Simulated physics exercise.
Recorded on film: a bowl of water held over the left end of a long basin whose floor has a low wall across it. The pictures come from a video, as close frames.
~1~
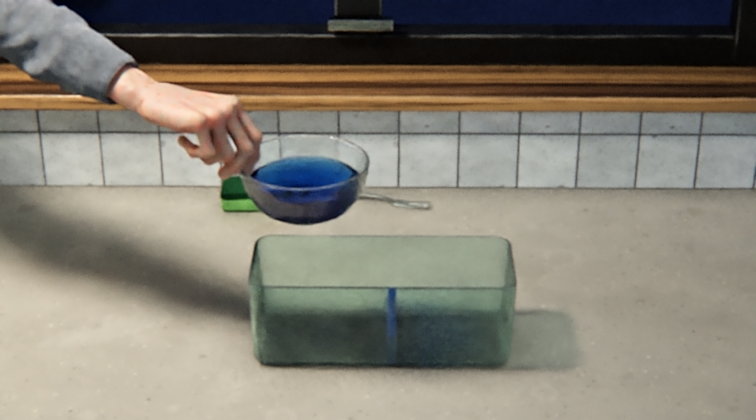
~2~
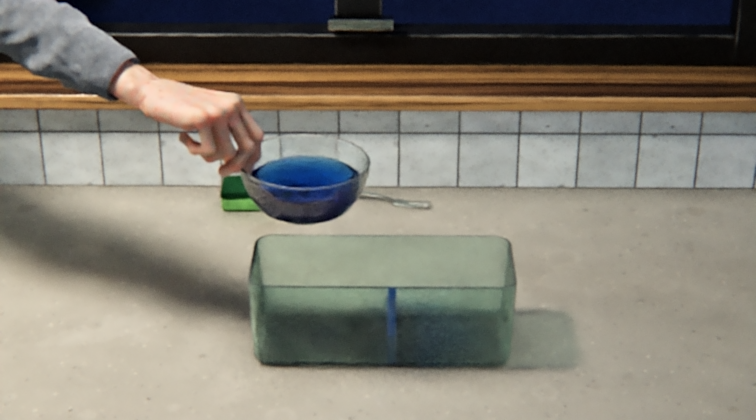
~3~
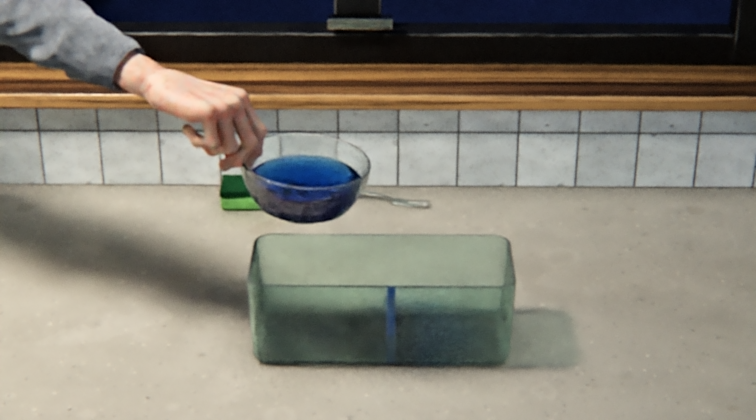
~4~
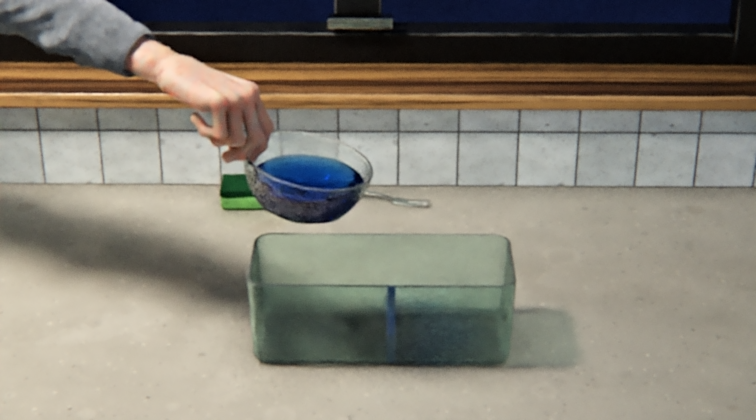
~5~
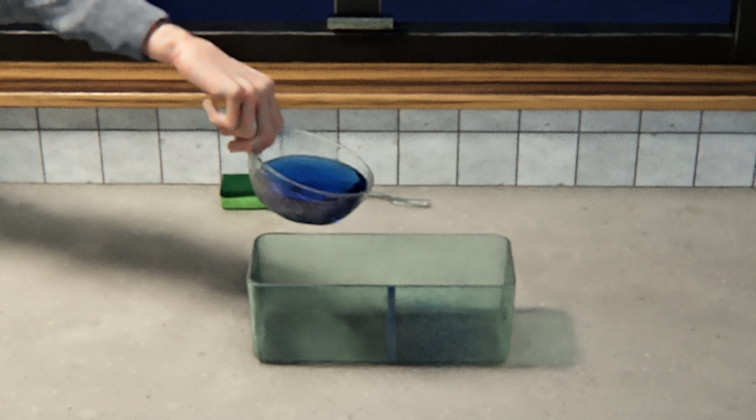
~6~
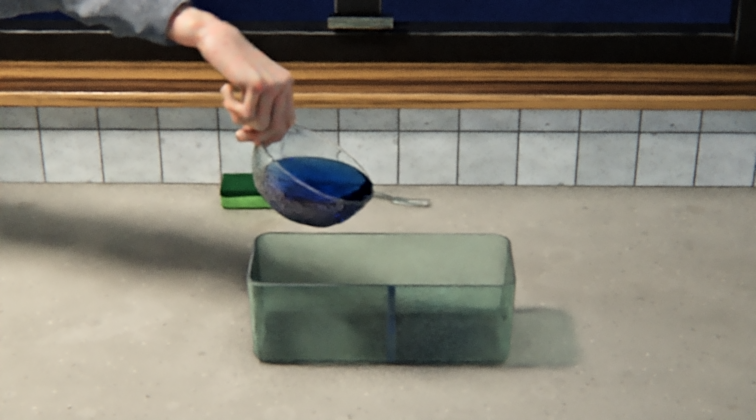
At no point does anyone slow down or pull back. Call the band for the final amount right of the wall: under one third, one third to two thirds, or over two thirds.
Band: One third to two thirds.
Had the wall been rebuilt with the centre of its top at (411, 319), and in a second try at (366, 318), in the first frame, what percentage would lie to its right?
About 35 % for the first and about 85 % for the second.
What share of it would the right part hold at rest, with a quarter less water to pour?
55 %.
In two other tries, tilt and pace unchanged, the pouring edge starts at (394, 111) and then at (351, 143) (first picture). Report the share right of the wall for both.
85 and 45 per cent.
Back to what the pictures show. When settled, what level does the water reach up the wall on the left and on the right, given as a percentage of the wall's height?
Close to 30 for the left and 40 for the right.
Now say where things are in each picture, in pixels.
The first picture shows tilt 0°; pouring edge (368, 163); surface from (247, 177) to (363, 177); the long basin's rim runs from (253, 262) to (513, 263); the wall's top is at (392, 312).
The second picture shows tilt 1°; pouring edge (369, 164); surface from (247, 176) to (364, 178).
The third picture shows tilt 5°; pouring edge (370, 167); surface from (247, 174) to (363, 179).
The fourth picture shows tilt 12°; pouring edge (372, 173); surface from (250, 172) to (365, 180).
The fifth picture shows tilt 20°; pouring edge (373, 182); surface from (253, 171) to (369, 182).
The sixth picture shows tilt 30°; pouring edge (372, 192); surface from (257, 172) to (369, 183); 1 per cent is over the edge.
A moment on, the bowl is tipped on its side and 20 per cent is still to pour, 9 is left of the wall and 39 right of it.
Next, the bowl is tipped on its side and 1 per cent is still to pour, 34 is left of the wall and 61 right of it.
Then the bowl is tipped on its side and 0 per cent is still to pour, 41 is left of the wall and 58 right of it.
Later the bowl is tipped on its side and 0 per cent is still to pour, 42 is left of the wall and 58 right of it.
In the end 42 per cent lies left of the wall, 58 right of it and 1 outside.
